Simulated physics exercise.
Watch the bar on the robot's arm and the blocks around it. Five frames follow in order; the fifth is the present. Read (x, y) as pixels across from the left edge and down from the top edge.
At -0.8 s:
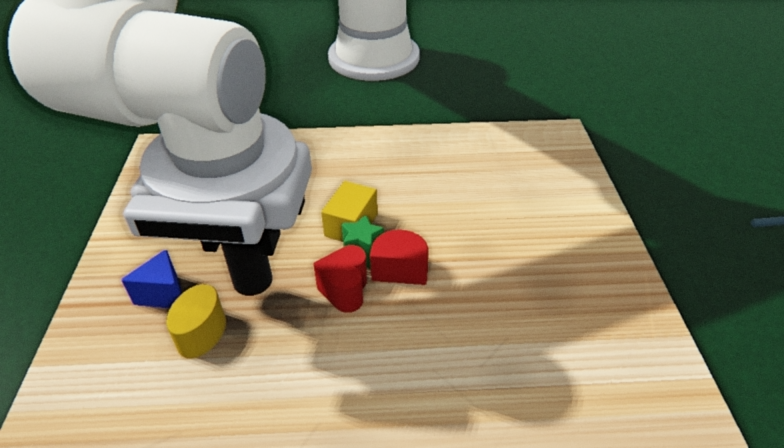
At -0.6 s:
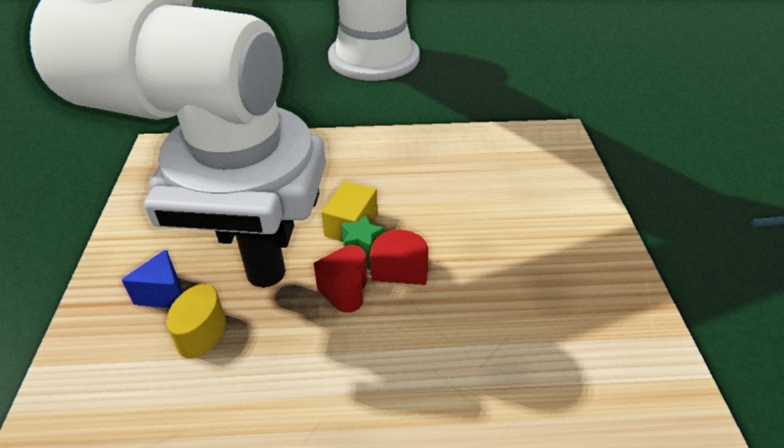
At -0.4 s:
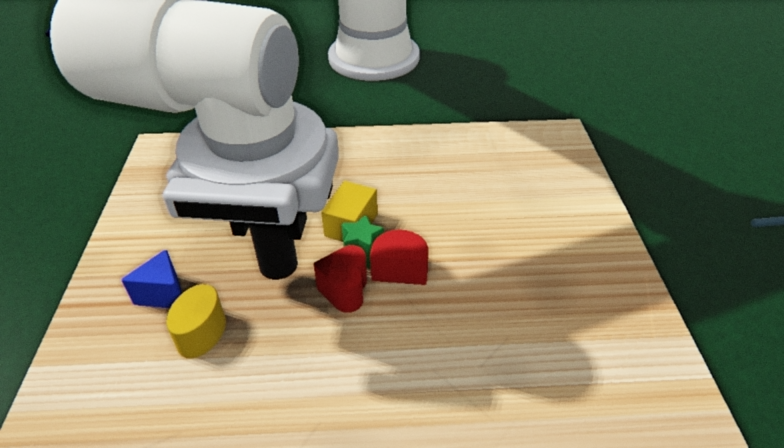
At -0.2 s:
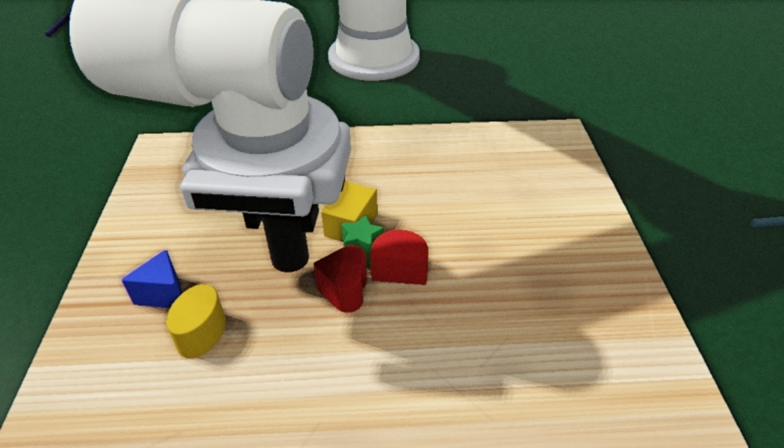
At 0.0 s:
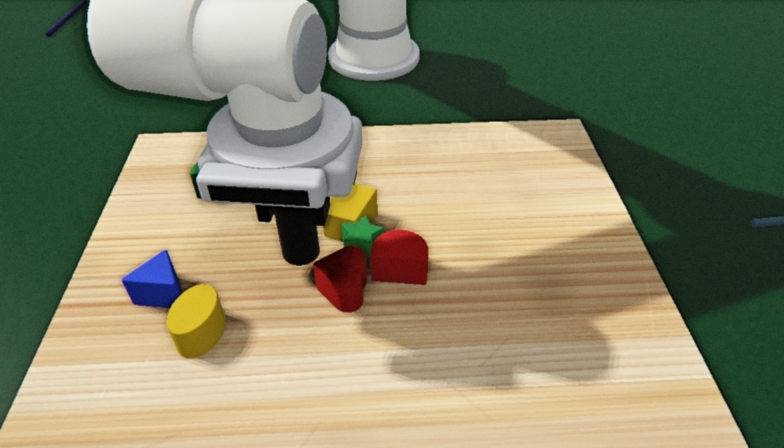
White robot arm with a black bar sliding slowly right and slightly back over a wooden board, the coloured blocks staying still.
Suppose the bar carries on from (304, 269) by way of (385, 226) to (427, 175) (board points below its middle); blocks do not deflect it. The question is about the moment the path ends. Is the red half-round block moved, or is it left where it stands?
That block is going to get moved.
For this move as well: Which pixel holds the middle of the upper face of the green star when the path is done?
About (407, 216).
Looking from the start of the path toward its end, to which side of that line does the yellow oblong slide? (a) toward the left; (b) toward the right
The answer is a.
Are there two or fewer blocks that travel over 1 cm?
In short: No.
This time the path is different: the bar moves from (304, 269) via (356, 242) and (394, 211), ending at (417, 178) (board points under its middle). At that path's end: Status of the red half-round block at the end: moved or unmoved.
From what I can tell, it won't keep its place.
What follows on the original path. One third of the way, bar at (360, 222); yellow oblong at (364, 184), turned 30° anticlockwise; green star at (390, 222), turned 30° clockwise; red half-round block at (416, 245), turned 20° clockwise.
Two thirds of the way, bar at (405, 193); yellow oblong at (376, 165), turned 70° anticlockwise; green star at (407, 216), turned 70° clockwise; red half-round block at (417, 246), turned 20° clockwise.
At the end, bar at (428, 159); red heart-shaped block in place; yellow oblong at (376, 162), turned 85° anticlockwise; green star at (407, 216), turned 70° clockwise; red half-round block at (417, 246), turned 20° clockwise.
